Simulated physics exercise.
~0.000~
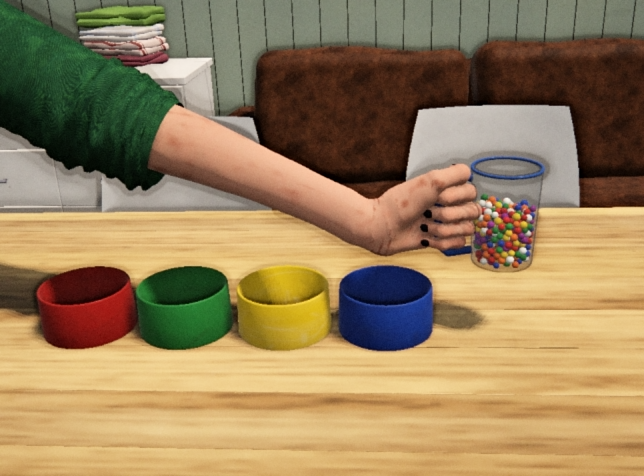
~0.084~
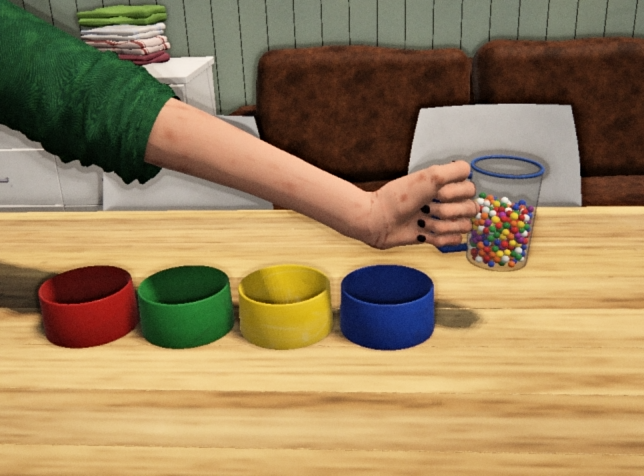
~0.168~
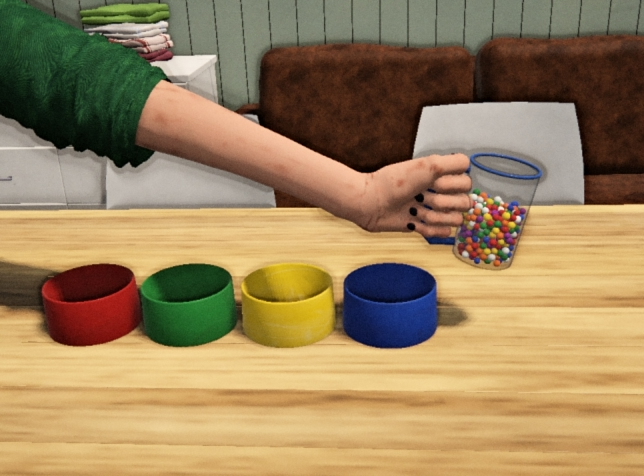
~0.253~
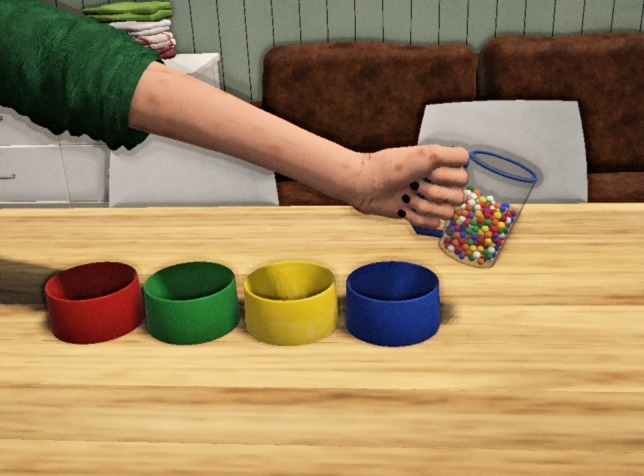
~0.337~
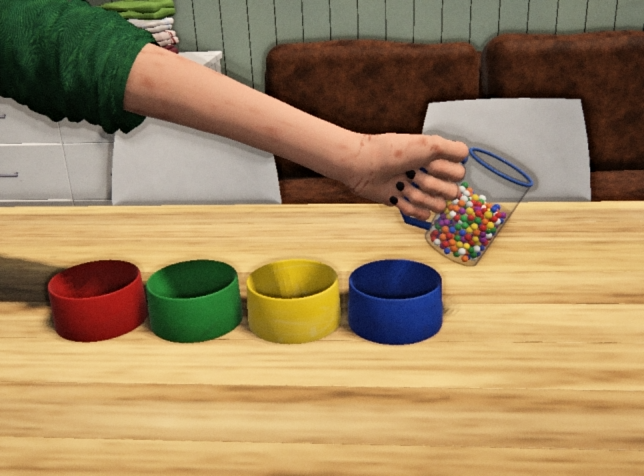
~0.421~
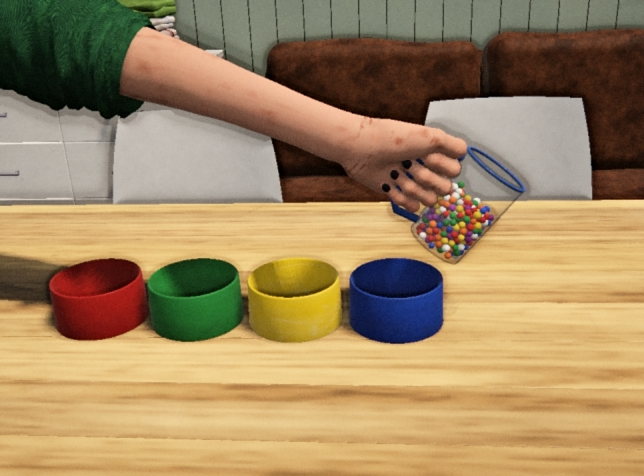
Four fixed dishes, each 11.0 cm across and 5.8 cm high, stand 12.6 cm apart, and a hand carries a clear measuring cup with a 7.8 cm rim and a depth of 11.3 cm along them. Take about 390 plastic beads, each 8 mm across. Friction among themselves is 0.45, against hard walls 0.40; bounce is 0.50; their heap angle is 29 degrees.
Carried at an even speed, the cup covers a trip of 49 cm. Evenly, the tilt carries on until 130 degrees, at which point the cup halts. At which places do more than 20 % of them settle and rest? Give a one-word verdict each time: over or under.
Verdicts: Red under, blue over, green under, yellow under, counter under.
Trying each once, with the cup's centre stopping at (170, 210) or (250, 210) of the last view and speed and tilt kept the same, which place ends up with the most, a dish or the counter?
The biggest share goes to blue first, then to blue.
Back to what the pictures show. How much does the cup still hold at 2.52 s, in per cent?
I'd estimate some 0 per cent of the load.
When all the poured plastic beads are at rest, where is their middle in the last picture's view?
(390, 305) or so.
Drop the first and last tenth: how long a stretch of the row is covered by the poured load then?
Roughly 7 cm of the row.
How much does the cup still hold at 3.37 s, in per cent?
Around 0 in a hundred.
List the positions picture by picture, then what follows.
Cup at (504, 215), tilt 0 degrees, lip at (543, 167), moved 0.0 cm; middle of the pieces at (500, 233); blue dish at (385, 285); yellow dish at (283, 285); green dish at (182, 285); red dish at (84, 285), in the first frame.
Cup at (502, 214), tilt 3 degrees, lip at (542, 168), moved 0.5 cm; middle of the pieces at (496, 232), in the second frame.
Cup at (493, 212), tilt 11 degrees, lip at (540, 171), moved 1.7 cm; middle of the pieces at (486, 229), in the third frame.
Cup at (484, 211), tilt 19 degrees, lip at (536, 176), moved 3.1 cm; middle of the pieces at (474, 227), in the fourth frame.
Cup at (475, 209), tilt 28 degrees, lip at (531, 182), moved 4.4 cm; middle of the pieces at (462, 223), in the fifth frame.
Cup at (465, 208), tilt 36 degrees, lip at (523, 188), moved 5.8 cm; middle of the pieces at (450, 221); blue dish at (396, 278); yellow dish at (293, 278); green dish at (193, 277); red dish at (96, 277). The cup turns about 100 degrees a second and travels 16 cm a second, in the sixth frame.
After 1.68 s, tilt 130 degrees; cup holds 0 %, blue 95 %.
After 2.52 s, tilt 130 degrees; cup holds 0 %, blue 95 %.
After 3.37 s, tilt 130 degrees; cup holds 0 %, blue 95 %.
In the end, at 3.7 s, red 0 %, blue 95 %, green 0 %, yellow 0 %, counter 5 %.
